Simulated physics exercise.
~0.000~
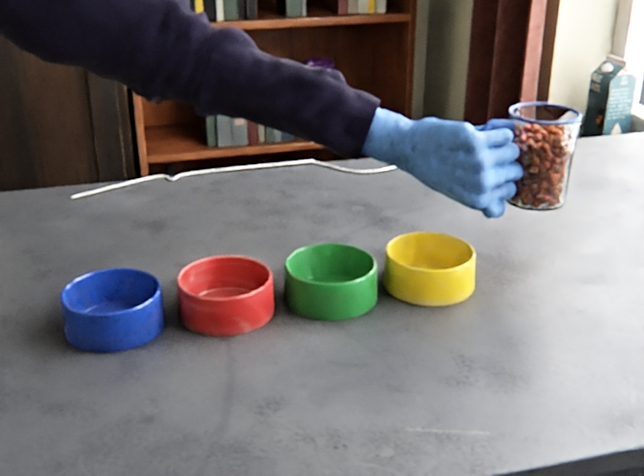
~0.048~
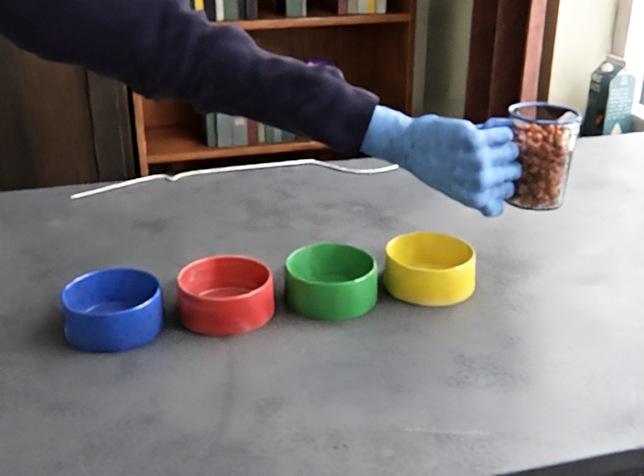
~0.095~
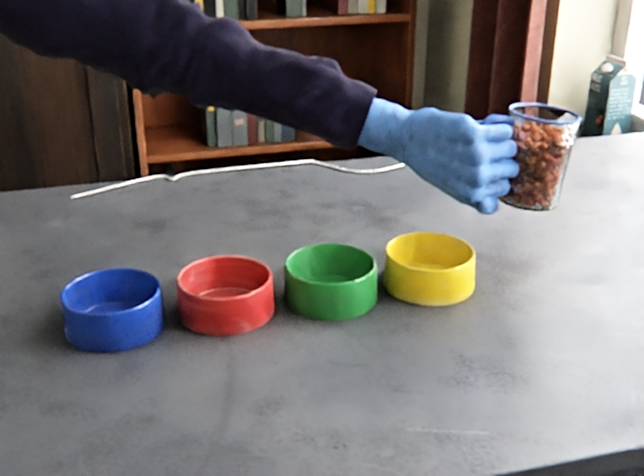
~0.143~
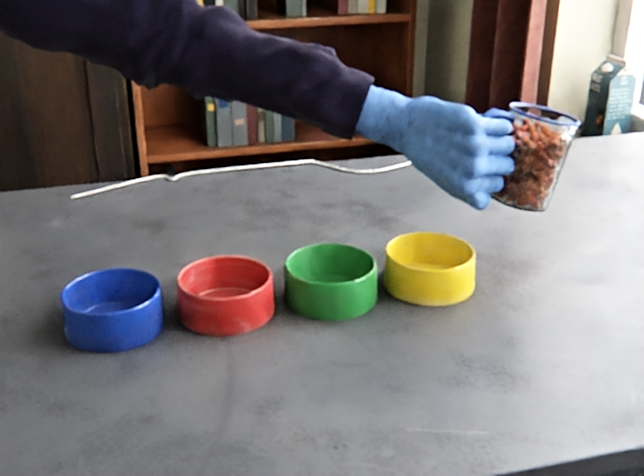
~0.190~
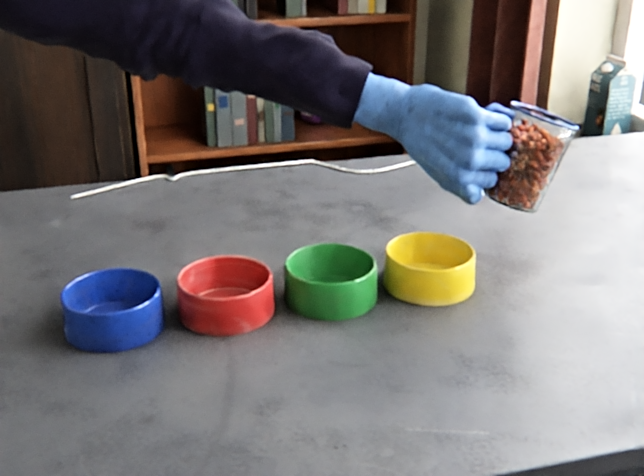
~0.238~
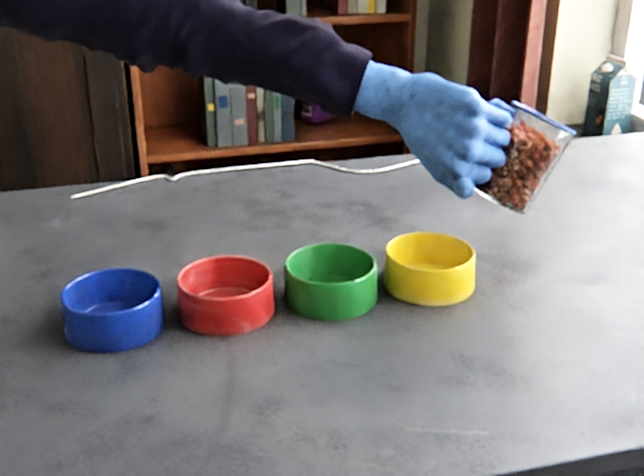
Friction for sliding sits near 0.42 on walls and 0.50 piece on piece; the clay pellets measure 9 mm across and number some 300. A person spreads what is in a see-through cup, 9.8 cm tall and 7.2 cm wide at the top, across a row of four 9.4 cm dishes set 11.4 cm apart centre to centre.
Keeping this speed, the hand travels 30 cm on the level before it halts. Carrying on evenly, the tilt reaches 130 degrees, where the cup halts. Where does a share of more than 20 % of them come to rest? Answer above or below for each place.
Red: Below, blue: Below, green: Below, yellow: Above, counter: Above.
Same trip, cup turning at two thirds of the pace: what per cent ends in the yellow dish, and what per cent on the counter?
Then yellow would get 90 and the counter 10.
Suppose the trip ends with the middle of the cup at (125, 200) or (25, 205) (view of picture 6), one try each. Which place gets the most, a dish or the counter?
Top receivers, in order: Counter and counter.
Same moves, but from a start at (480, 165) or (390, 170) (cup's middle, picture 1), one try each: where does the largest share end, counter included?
The winner: Yellow; green.
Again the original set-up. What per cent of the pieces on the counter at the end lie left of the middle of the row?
That works out to close to 0 per cent.
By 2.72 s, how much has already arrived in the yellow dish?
By that moment, around 35 percent has got there.
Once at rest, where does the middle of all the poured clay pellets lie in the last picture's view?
Near (486, 272).
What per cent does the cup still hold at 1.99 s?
Roughly 0 per cent, give or take.
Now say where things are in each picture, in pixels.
Cup at (539, 157), tilt 0 degrees, lip at (575, 111), moved 0.0 cm; middle of the pieces at (535, 168); yellow dish at (430, 251); green dish at (331, 263); red dish at (224, 277); blue dish at (111, 291), in the first picture.
Cup at (538, 157), tilt 1 degrees, lip at (575, 112), moved 0.1 cm; middle of the pieces at (534, 168), in the second picture.
Cup at (535, 158), tilt 5 degrees, lip at (574, 114), moved 0.5 cm; middle of the pieces at (530, 168), in the third picture.
Cup at (531, 158), tilt 12 degrees, lip at (573, 119), moved 1.0 cm; middle of the pieces at (525, 168), in the fourth picture.
Cup at (526, 159), tilt 19 degrees, lip at (571, 124), moved 1.6 cm; middle of the pieces at (519, 169), in the fifth picture.
Cup at (521, 159), tilt 26 degrees, lip at (569, 130), moved 2.2 cm; middle of the pieces at (513, 168); yellow dish at (430, 251); green dish at (331, 263); red dish at (224, 277); blue dish at (111, 291). The cup turns about 145 degrees a second and travels 12 cm a second, in the sixth picture.
After 1.29 s, tilt 130 degrees; cup holds 0 %, yellow 35 %.
Then, at 1.99 s, tilt 130 degrees; cup holds 0 %, yellow 35 %.
Then, at 2.72 s, tilt 130 degrees; cup holds 0 %, yellow 35 %.
In the end, at 3.0 s, red 0 %, blue 0 %, green 0 %, yellow 35 %, counter 65 %.
